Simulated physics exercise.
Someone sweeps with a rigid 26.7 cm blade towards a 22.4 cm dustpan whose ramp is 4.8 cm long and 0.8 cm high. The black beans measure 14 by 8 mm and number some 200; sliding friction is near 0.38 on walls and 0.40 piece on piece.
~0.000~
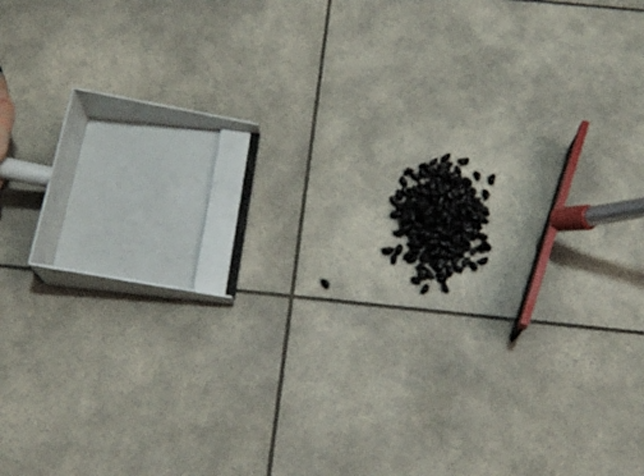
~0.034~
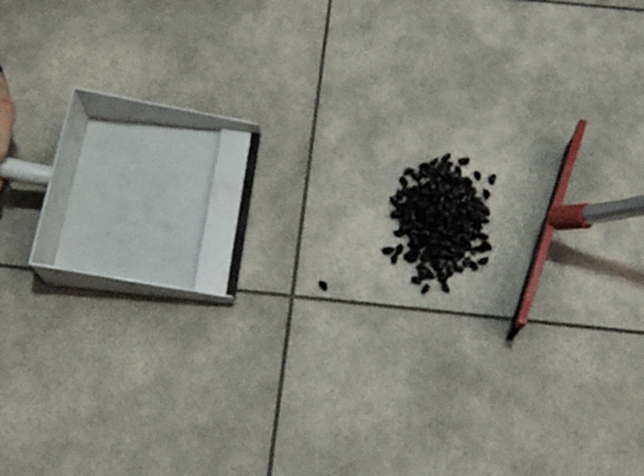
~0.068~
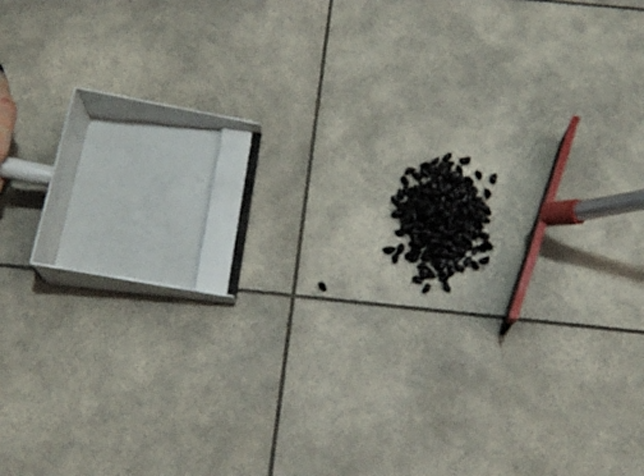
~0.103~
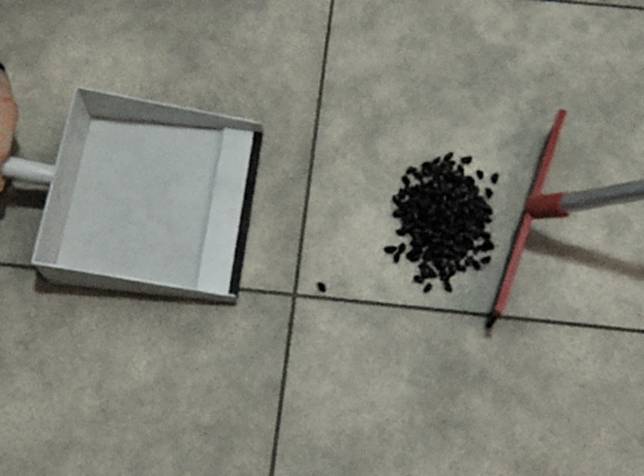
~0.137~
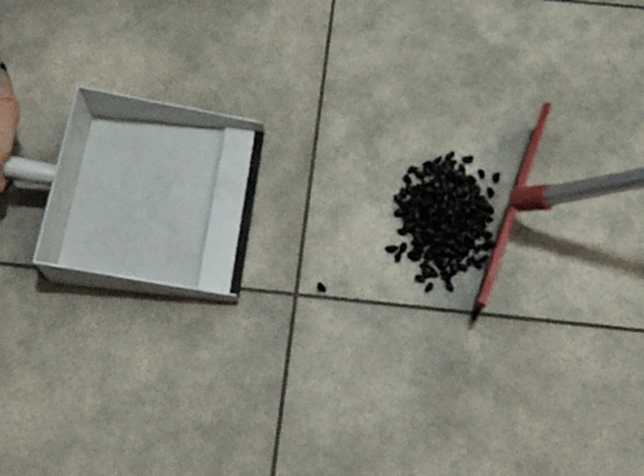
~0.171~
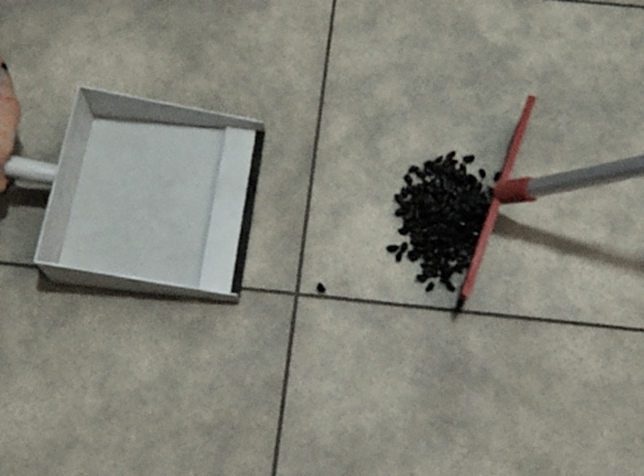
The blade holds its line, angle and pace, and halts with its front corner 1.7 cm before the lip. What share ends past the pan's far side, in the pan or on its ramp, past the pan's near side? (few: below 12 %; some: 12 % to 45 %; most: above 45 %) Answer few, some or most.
Past the pan's far side: Some; in the pan or on its ramp: Some; past the pan's near side: Few.
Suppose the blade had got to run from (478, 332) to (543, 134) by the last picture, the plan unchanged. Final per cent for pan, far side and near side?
Pan 0, far 10, near 5.
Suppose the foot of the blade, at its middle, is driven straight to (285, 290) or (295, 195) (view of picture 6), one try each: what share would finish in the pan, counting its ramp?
About 5 and 15 per cent.
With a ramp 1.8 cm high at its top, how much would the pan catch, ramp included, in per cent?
It would be near 15 per cent.
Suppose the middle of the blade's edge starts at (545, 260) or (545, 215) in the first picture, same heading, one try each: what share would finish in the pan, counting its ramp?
Some 15 and 20 per cent.
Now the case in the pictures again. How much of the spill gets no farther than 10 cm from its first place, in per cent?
About 0 per cent.
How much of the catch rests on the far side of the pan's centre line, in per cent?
About 90 per cent.
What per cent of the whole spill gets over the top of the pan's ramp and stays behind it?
Some 0 per cent.
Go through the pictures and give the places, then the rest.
In the first picture, blade from (523, 324) to (583, 129), moved 0.0 cm, 0 of the pieces shifted so far; middle of the pieces at (436, 219); pan at (142, 205).
In the second picture, blade from (520, 323) to (580, 127), moved 0.4 cm, 0 of the pieces shifted so far; middle of the pieces at (436, 219).
In the third picture, blade from (512, 319) to (573, 123), moved 1.4 cm, 1 of the pieces shifted so far; middle of the pieces at (437, 219).
In the fourth picture, blade from (498, 311) to (560, 117), moved 3.2 cm, 1 of the pieces shifted so far; middle of the pieces at (439, 218).
In the fifth picture, blade from (482, 303) to (545, 110), moved 5.3 cm, 2 of the pieces shifted so far; middle of the pieces at (440, 217).
In the sixth picture, blade from (465, 295) to (530, 104), moved 7.4 cm, 55 of the pieces shifted so far; middle of the pieces at (439, 215); pan at (147, 203). Its pace works out near 0.61 m/s, heading 18 degrees away from the viewer's side.
After 0.38 s, middle of the blade 16 cm from the lip; 0 % over the lip, far side 15 %, near side 0 %.
After 0.51 s, middle of the blade 9 cm from the lip; 0 % over the lip, far side 25 %, near side 0 %.
After 0.78 s, middle of the blade 5 cm from the lip; 20 % over the lip, far side 40 %, near side 0 %.
At rest (2.5 s), far side 40 %, pan 20 %, near side 0 %, in front of the lip or behind the blade 40 %.
